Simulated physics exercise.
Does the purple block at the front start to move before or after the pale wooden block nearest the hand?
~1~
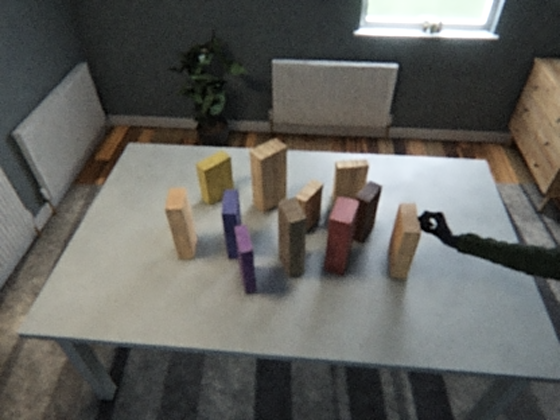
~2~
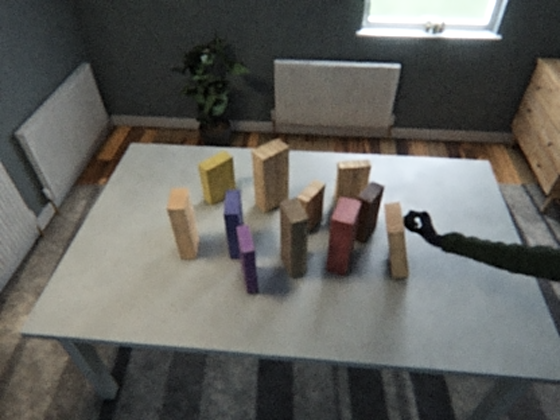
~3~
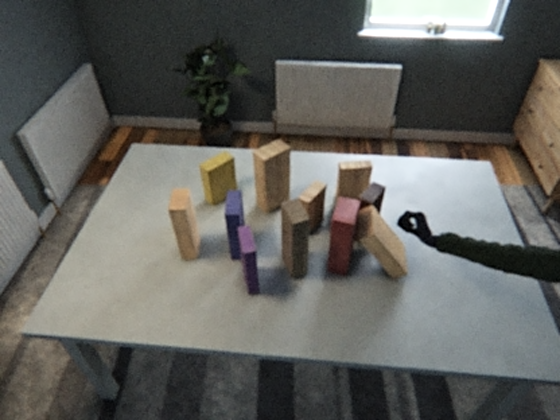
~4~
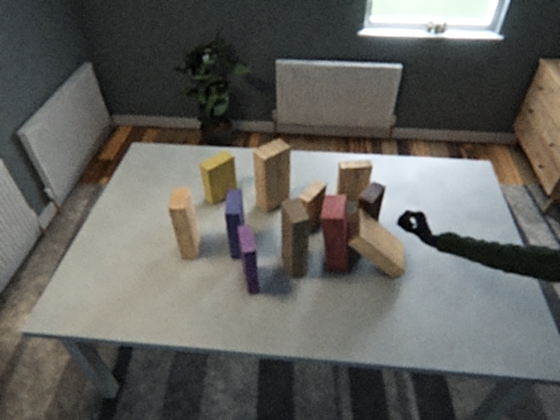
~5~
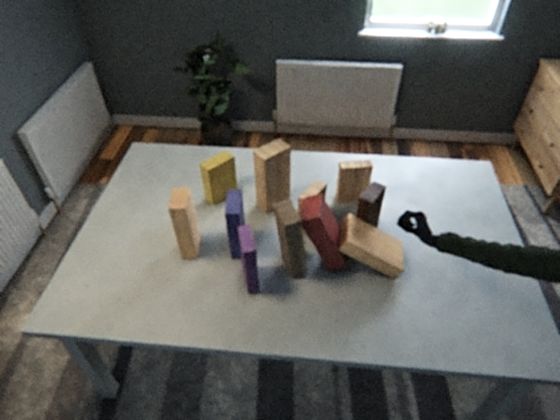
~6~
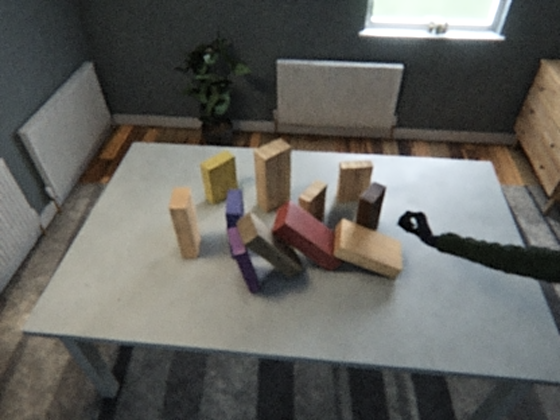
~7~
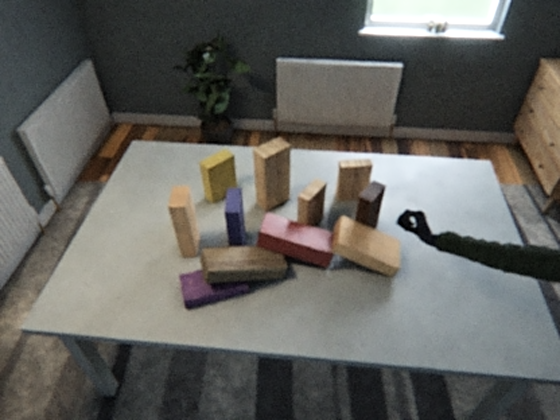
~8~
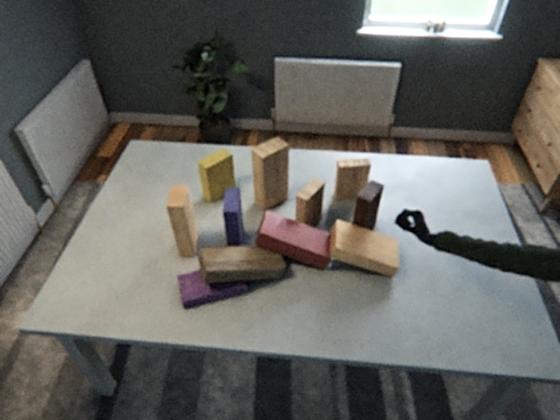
It starts to move after the pale block. The pale block by the hand is tipping early on, while the purple one stays upright until the red and brown blocks are toppling.
